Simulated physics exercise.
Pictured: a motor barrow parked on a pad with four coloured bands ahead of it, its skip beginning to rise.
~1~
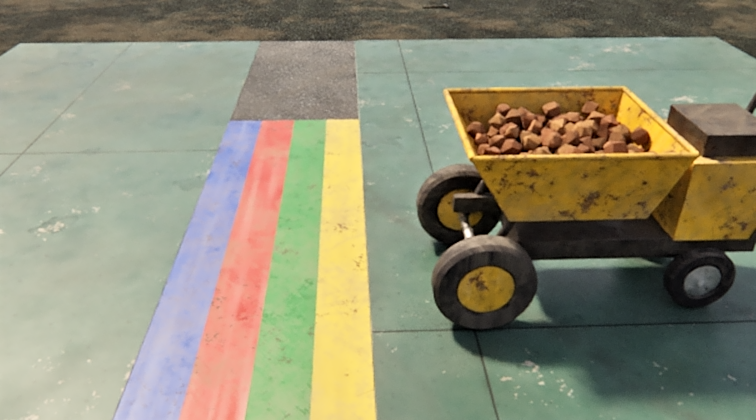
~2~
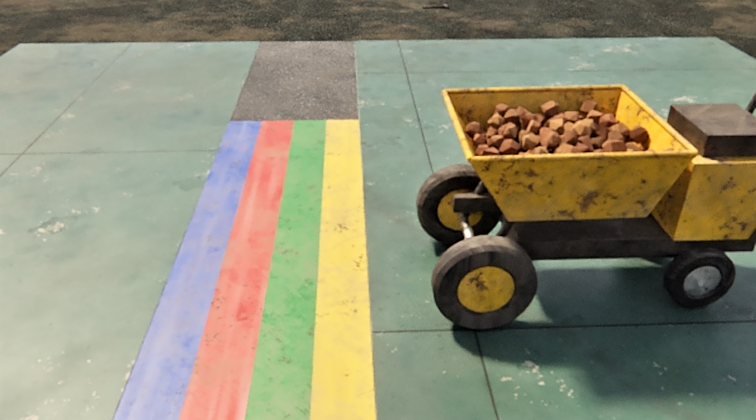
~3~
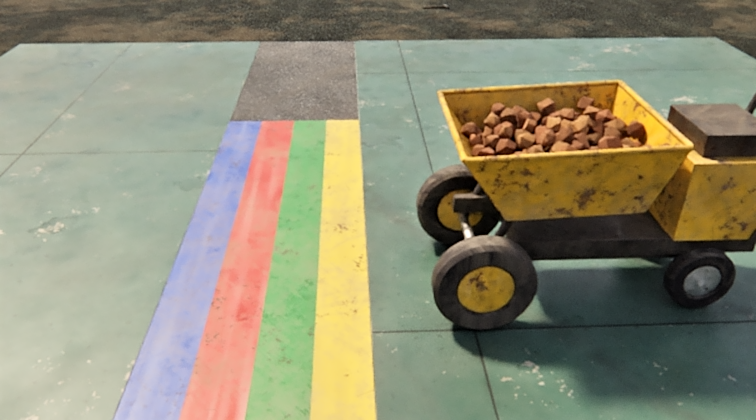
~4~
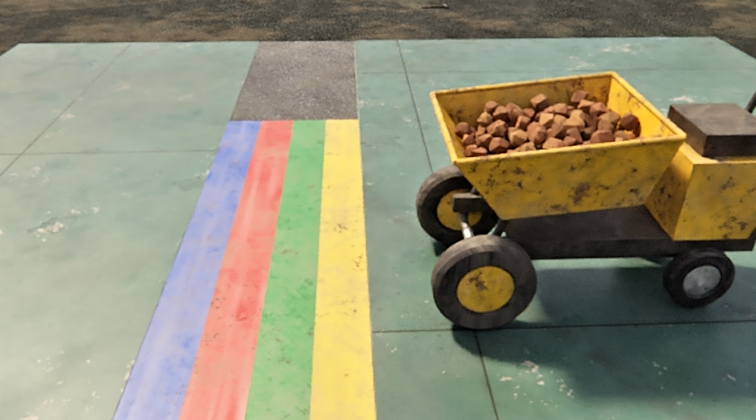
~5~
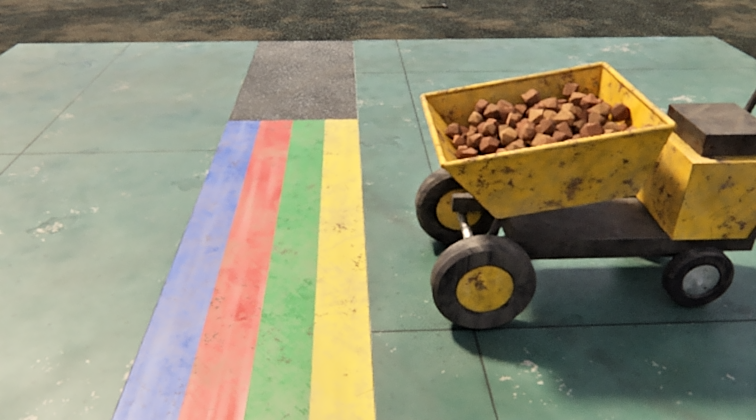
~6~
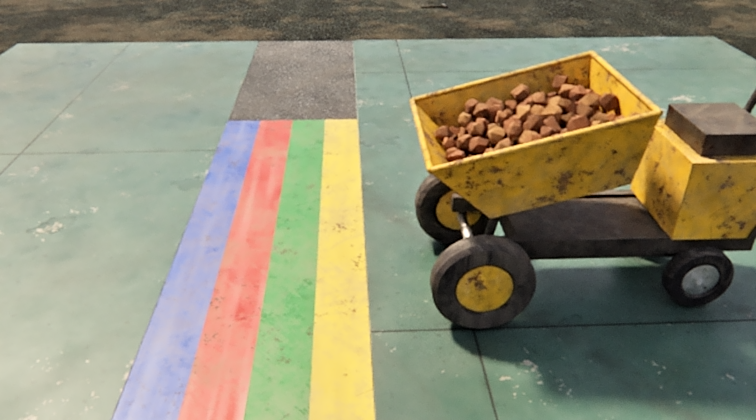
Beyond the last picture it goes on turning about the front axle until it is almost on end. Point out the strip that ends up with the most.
The green one ends up with the most.
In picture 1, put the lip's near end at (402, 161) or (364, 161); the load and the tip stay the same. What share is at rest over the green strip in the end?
Result: Try 1 = 20 %, try 2 = 10 %.
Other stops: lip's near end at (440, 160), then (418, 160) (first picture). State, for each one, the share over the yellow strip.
Roughly 10 per cent, and 0 per cent.
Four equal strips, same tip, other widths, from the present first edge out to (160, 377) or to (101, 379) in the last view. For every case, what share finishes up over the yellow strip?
First 20 in a hundred, then 30 in a hundred.
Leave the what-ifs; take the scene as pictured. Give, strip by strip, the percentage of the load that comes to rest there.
Here's the split: Yellow strip gets 25 %, green strip 35 %, red strip 20 %, blue strip 10 %.
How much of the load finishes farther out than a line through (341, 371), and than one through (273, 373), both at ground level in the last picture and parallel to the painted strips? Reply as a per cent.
The first comes to 90 %, the second to 50 %.
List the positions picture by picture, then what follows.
The first frame shows lip of the skip at (473, 160), level; top of the load at (565, 145), clay clods; yellow strip at (343, 365); green strip at (283, 367); red strip at (223, 369); blue strip at (162, 371).
The second frame shows lip of the skip at (471, 160), level; top of the load at (564, 144).
The third frame shows lip of the skip at (465, 161), tipped barely; top of the load at (560, 142).
The fourth frame shows lip of the skip at (456, 163), tipped a little; top of the load at (574, 138).
The fifth frame shows lip of the skip at (444, 166), tipped a little; top of the load at (565, 121).
The sixth frame shows lip of the skip at (431, 171), tipped clearly; top of the load at (569, 122); yellow strip at (342, 365); green strip at (282, 367); red strip at (222, 369); blue strip at (161, 371).
Soon, skip tipped steeply; all in the skip.
A while on, skip tipped right over; nearly all in the skip; a stray few over the yellow strip; a small part over the green strip; a stray few falling.
Towards the end, skip tipped right over; about a quarter in the skip; a small part over the yellow strip; about a third over the green strip; about a quarter over the red strip; a small part over the blue strip; a stray few off the paint.
Finally, skip tipped right over; about a quarter over the yellow strip; about a third over the green strip; about a quarter over the red strip; a small part over the blue strip; a small part off the paint.
